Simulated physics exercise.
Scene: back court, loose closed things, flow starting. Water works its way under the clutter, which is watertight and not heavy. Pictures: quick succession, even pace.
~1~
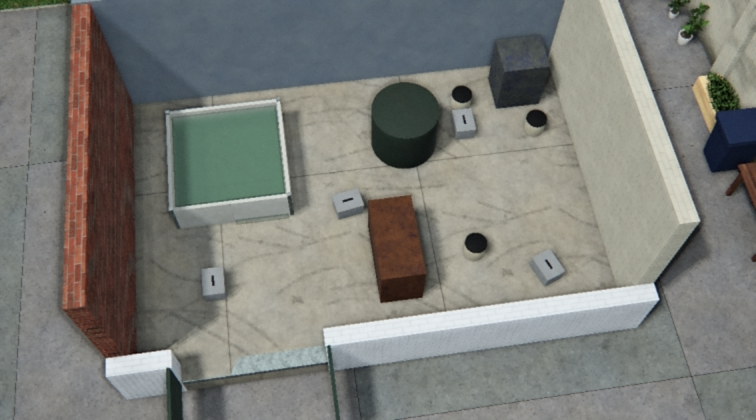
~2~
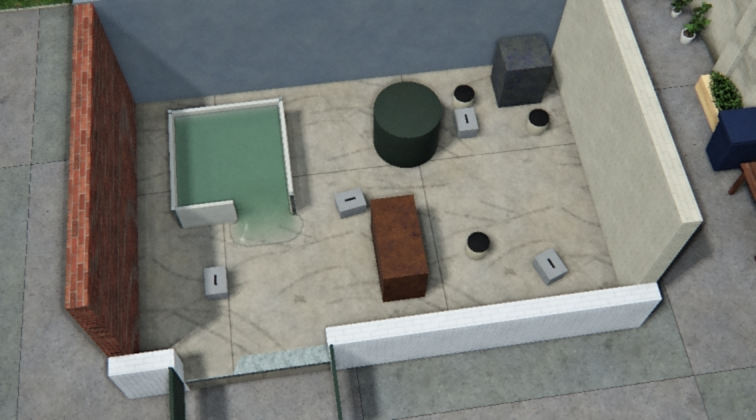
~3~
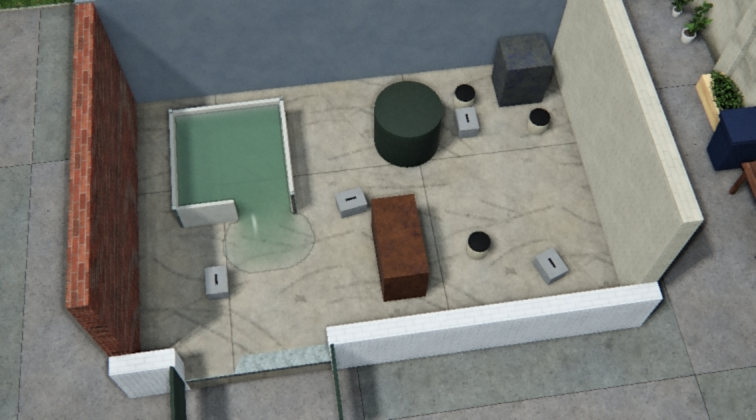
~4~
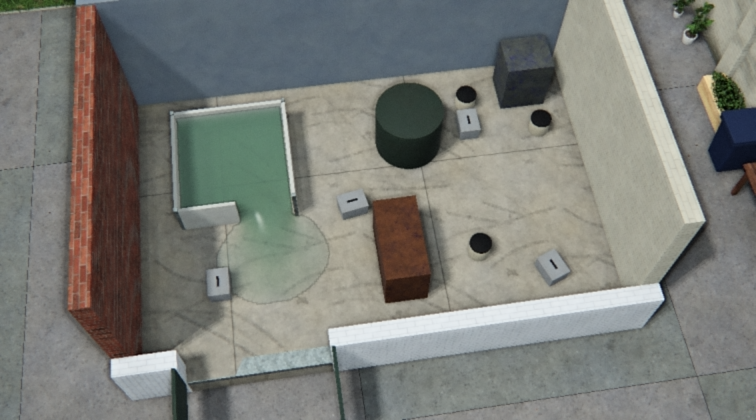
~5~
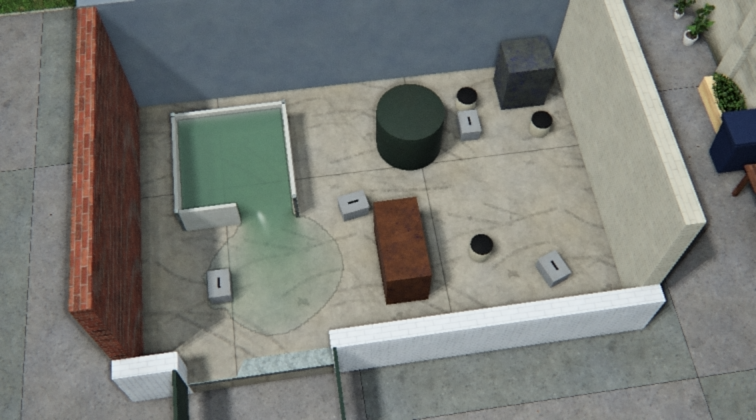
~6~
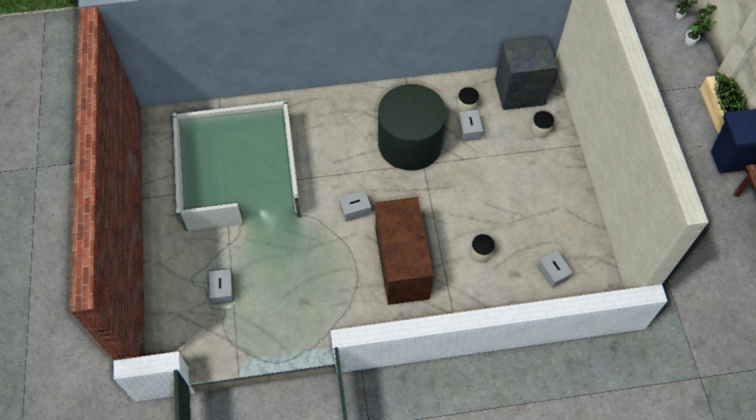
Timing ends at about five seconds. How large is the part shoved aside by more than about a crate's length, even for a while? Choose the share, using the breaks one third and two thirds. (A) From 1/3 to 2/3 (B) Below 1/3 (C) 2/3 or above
Below 1/3.
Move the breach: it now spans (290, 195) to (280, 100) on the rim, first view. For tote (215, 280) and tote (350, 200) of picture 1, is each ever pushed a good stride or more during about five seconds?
Well, the pair come out as did not travel far and travelled far enough.
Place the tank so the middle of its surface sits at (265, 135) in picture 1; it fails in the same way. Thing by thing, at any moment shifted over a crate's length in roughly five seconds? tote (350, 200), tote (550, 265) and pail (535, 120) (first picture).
Results in order: Made it that far / made it that far / never that far.
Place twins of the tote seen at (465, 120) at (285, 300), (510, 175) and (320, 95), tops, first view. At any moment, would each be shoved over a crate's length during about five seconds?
Going by the order given: Travels that far, stays in place, stays in place.
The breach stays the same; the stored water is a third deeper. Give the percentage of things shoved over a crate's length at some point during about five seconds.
Share: Close to 30 %.
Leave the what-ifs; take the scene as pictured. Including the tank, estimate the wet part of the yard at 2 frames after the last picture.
About 25 percent.
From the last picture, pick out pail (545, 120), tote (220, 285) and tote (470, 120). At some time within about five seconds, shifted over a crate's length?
As listed: Never so far, that far or more, less than that.
A moment on, 0 of 7 are well off their spots; 0 afloat.
Next, 1 of 7 are well off their spots; 0 afloat.
Later, 1 of 7 are well off their spots; 1 afloat.
In the end, 2 of 7 are well off their spots, and 2 have been at some point; 2 afloat.
